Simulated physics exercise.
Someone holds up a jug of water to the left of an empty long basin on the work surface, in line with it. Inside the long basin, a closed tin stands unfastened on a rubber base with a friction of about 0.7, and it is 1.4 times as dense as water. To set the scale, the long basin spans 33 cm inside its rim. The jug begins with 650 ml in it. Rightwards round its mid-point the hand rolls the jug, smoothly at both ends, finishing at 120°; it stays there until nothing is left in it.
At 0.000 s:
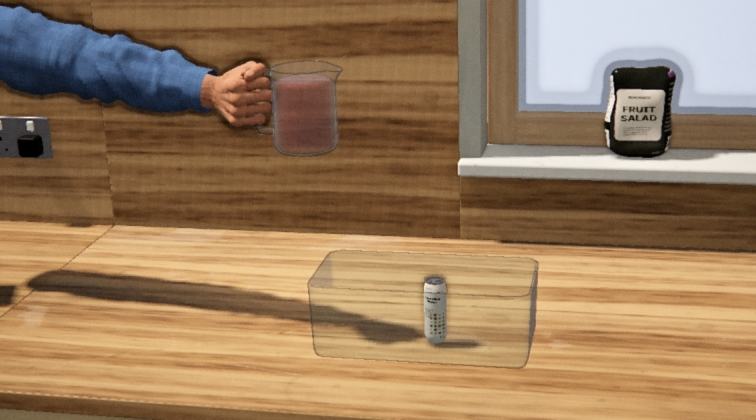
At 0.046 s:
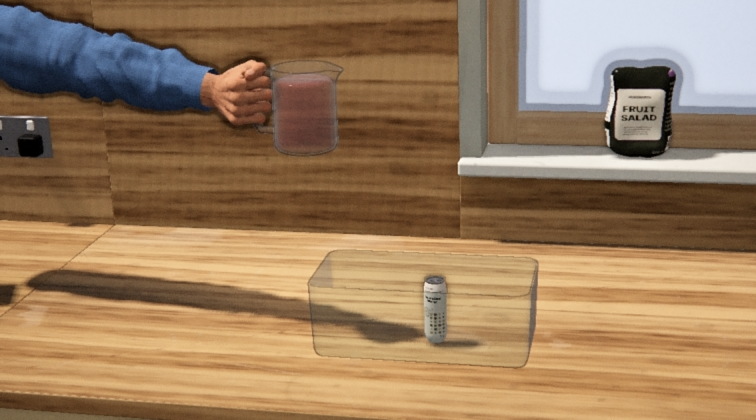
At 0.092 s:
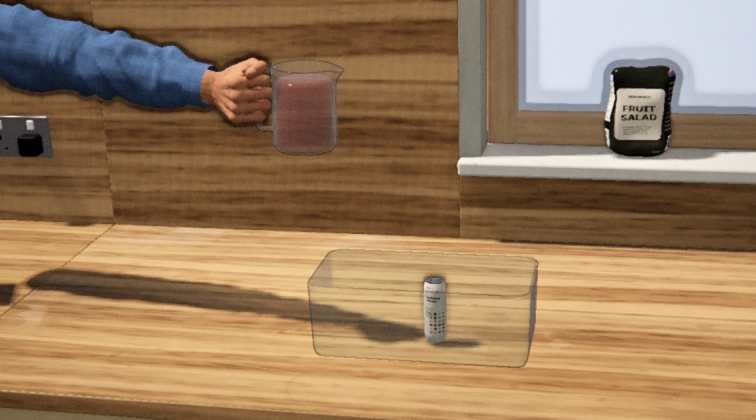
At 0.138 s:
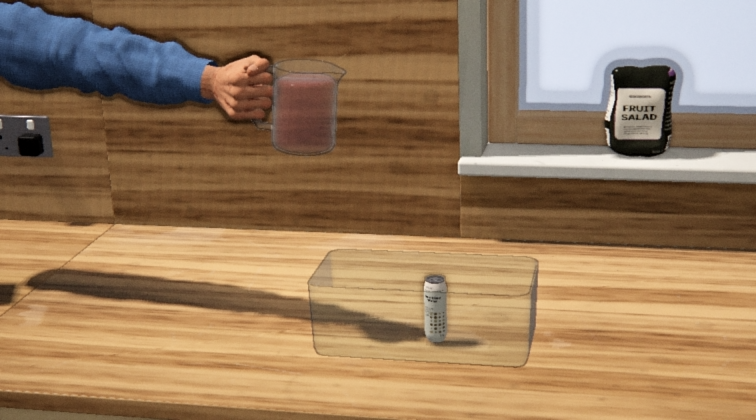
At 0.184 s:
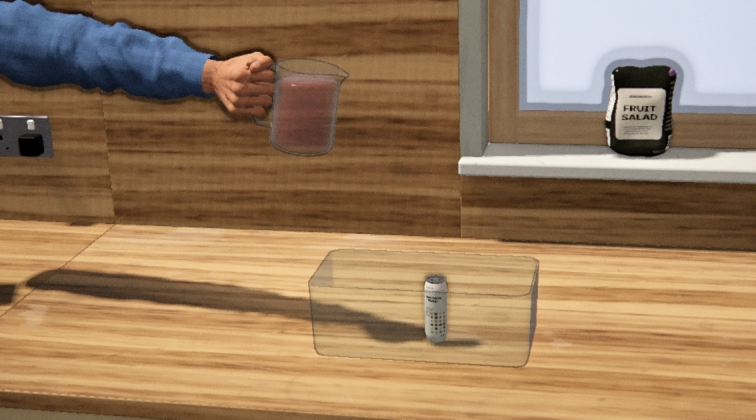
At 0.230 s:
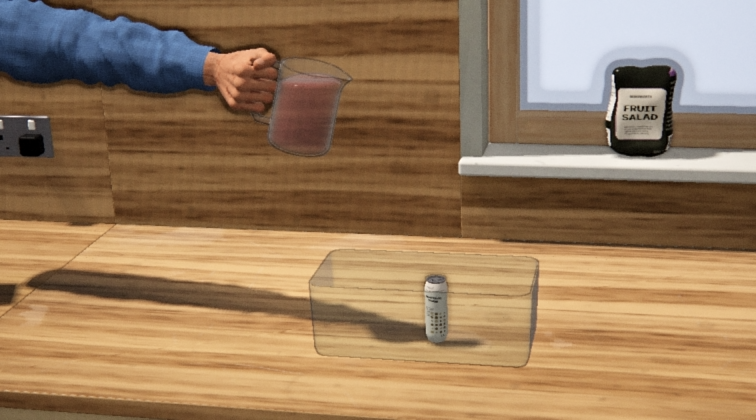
A hand in a blue sleeve slowly tilting a clear jug of reddish liquid rightwards above a see-through basin containing a small tin.
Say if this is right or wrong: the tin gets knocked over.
Right, it gets knocked over.
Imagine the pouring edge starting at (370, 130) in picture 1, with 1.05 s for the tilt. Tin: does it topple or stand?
Result: Tin tipped over.
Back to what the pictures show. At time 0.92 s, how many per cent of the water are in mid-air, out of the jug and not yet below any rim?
Something like 36 per cent of the total.
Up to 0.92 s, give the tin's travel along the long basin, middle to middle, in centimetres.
1 cm, roughly.
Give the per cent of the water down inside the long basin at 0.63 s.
2 %, give or take.
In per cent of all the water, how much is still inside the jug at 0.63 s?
Close to 78 in a hundred.
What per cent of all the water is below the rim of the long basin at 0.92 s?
About 46 %.
After 0.63 s the tilt is 78° and 78 per cent is still to pour; the tin stands where it began.
After 0.92 s the tilt is 115° and 18 per cent is still to pour; the tin stands 1 cm from where it began.
After 1.22 s the tilt is 120° and 0 per cent is still to pour; the tin leans 47°.
After 1.55 s the tilt is 120° and 0 per cent is still to pour; the tin lies on its side.
In the end the tin lies on its side.
